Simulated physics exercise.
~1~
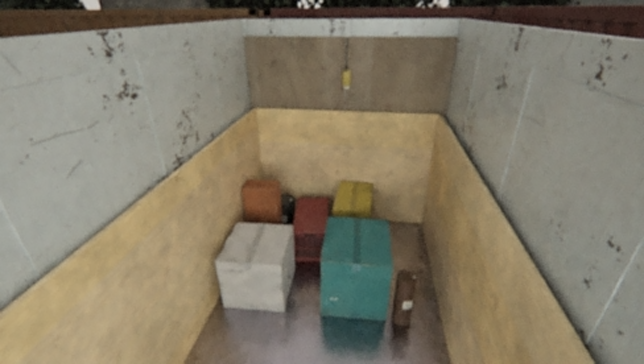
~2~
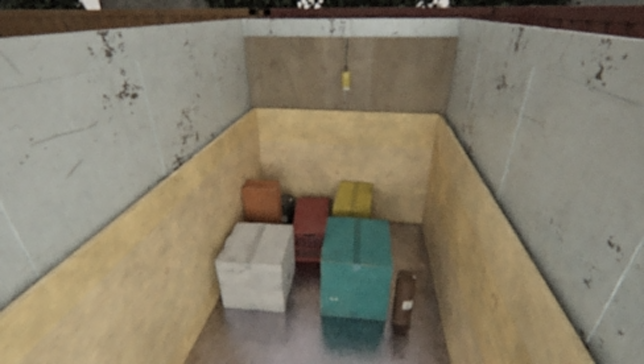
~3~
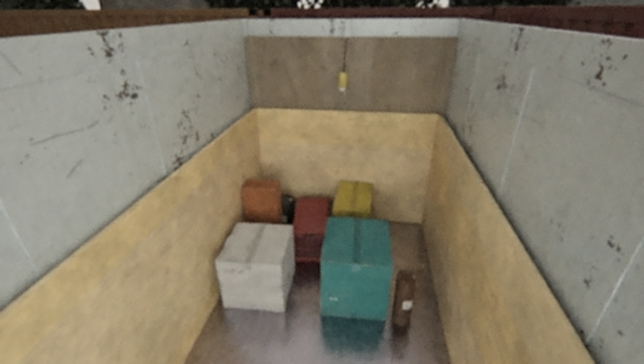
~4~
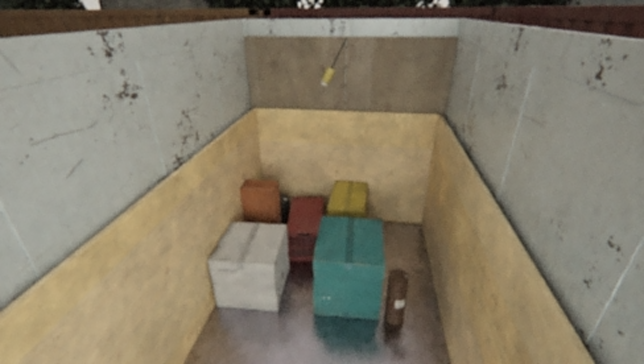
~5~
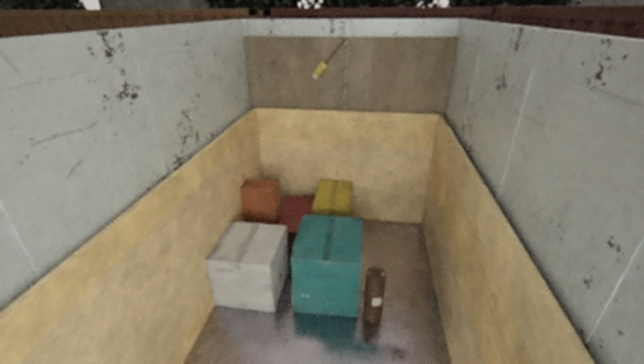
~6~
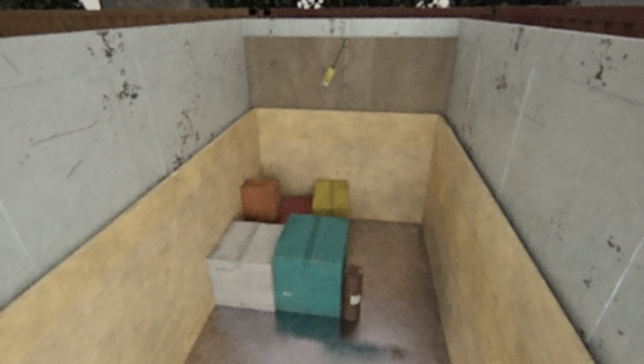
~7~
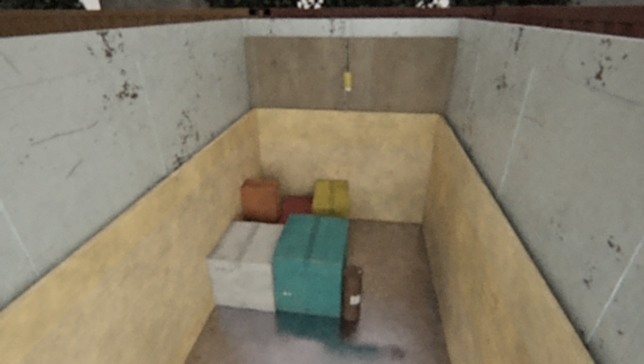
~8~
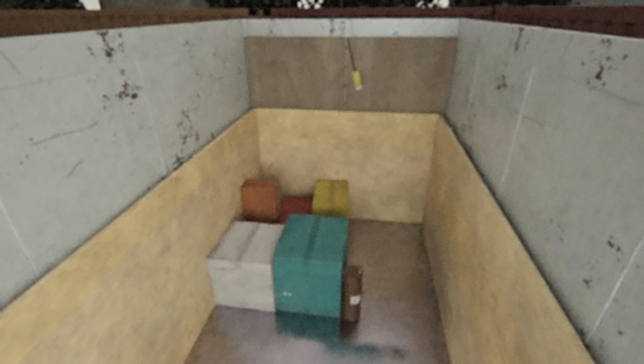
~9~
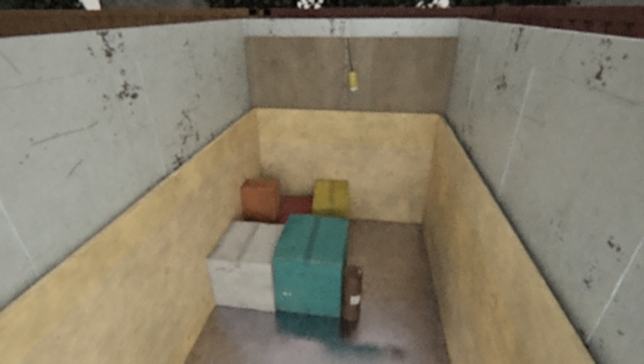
We see coloured boxes and a brown canister in a walled load bay as a hanging lamp swings left. The turquoise box, canister, yellow box and red chest slide left, the turquoise box stopping against the white one, while the orange box stays put and everything remains upright.
